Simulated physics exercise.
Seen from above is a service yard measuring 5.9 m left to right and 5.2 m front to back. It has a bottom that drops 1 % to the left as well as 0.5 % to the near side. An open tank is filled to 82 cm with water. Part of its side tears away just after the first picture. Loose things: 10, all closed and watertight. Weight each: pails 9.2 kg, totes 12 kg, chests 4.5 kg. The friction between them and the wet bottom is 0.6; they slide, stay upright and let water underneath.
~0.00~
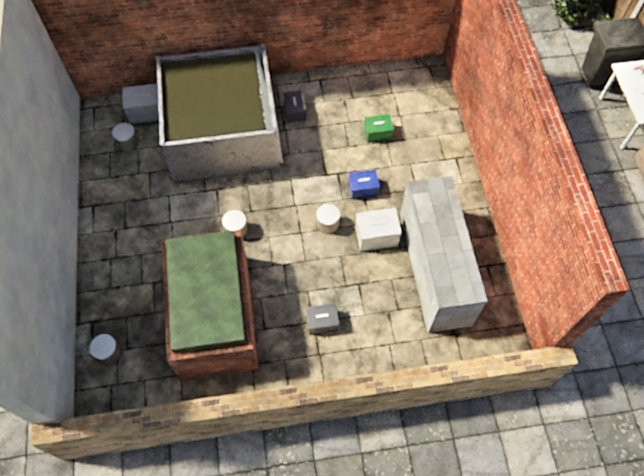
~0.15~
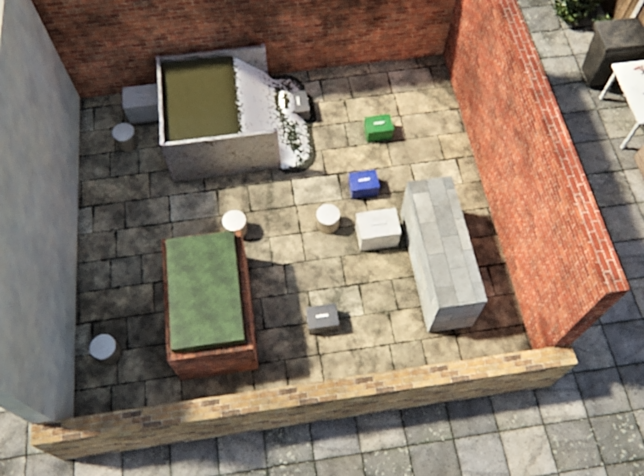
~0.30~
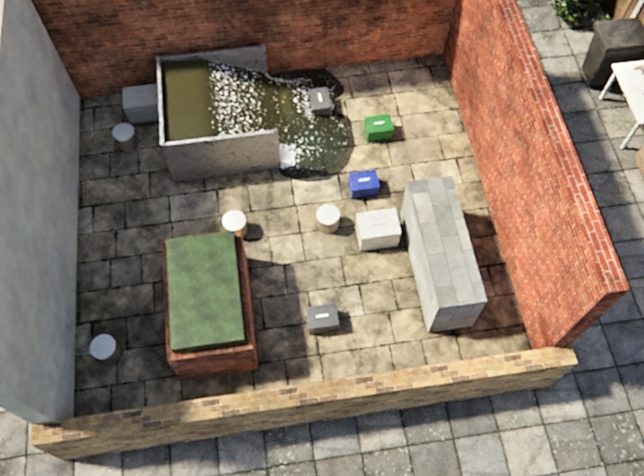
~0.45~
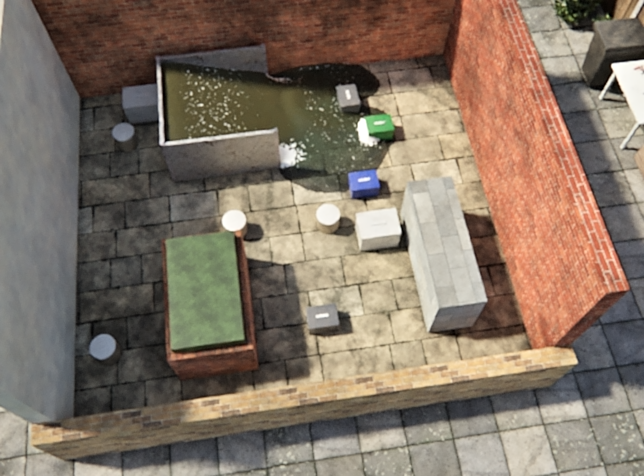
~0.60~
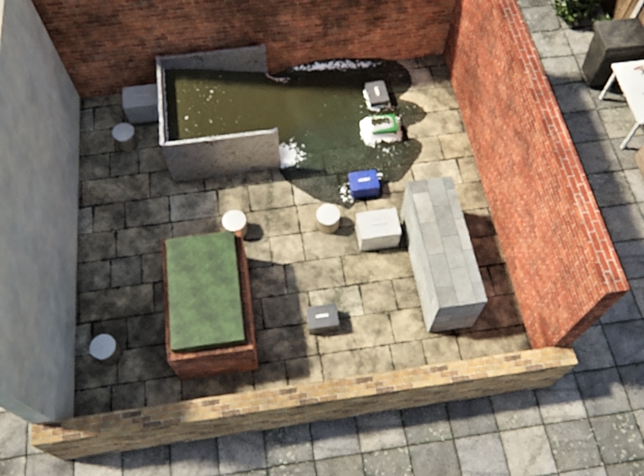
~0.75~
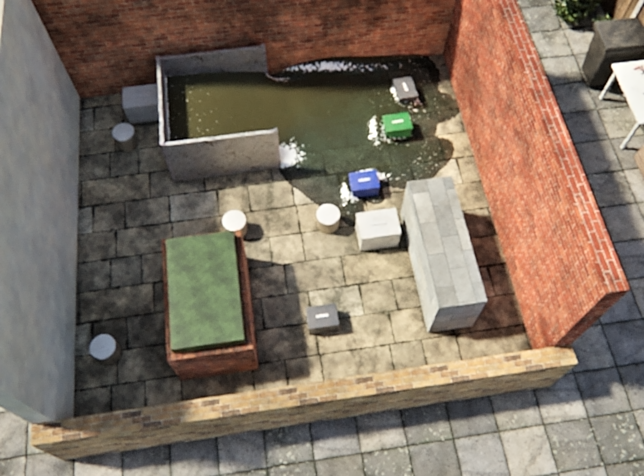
Murky water pours through the broken right side of an open tank at the back left of a paved, walled yard, seen from above. A green-topped brick block stands front left, a long grey block right, with white drums, a white box and grey, green and blue totes between. Foaming water spreads rightward, pushing the dark grey tote toward the right wall, then nudging the green one, while the blue stays put.
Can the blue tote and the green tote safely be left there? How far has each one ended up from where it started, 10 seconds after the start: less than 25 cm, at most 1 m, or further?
The blue tote ends more than 1 m away, the green tote ends more than 1 m away.
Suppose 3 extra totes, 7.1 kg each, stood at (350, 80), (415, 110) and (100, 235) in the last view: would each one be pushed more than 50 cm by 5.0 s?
First beyond, then beyond, then within.
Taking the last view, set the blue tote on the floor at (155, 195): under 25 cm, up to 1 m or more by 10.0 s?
By that time it keeps its spot.
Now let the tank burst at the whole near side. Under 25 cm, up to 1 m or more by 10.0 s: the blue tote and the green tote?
First the blue tote: It holds steady; as for the green tote, it holds steady.
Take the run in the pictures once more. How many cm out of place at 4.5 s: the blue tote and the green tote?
Close to 200 and 300 centimetres by then.
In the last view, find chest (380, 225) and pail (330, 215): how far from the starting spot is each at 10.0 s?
Lab note - net shifts in turn: 400 cm; 140 cm.
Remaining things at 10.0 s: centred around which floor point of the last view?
They average out to somewhere around (223, 259).
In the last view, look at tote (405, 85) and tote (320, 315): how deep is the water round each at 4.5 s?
13 and 11 cm.
After 2.0 s the blue tote is near (390, 198), 0.5 m from its start, aground; the green tote is near (437, 151), 1.0 m from its start, afloat; 2 afloat.
After 4.5 s the blue tote is near (306, 313), 2.2 m from its start, afloat; the green tote is near (266, 288), 3.1 m from its start, afloat; 5 afloat.
After 7.0 s the blue tote is near (295, 359), 2.8 m from its start, afloat; the green tote is near (284, 302), 3.2 m from its start, afloat; 4 afloat.
After 10.0 s the blue tote is near (291, 375), 3.0 m from its start, aground; the green tote is near (309, 266), 2.6 m from its start, aground; 2 afloat.
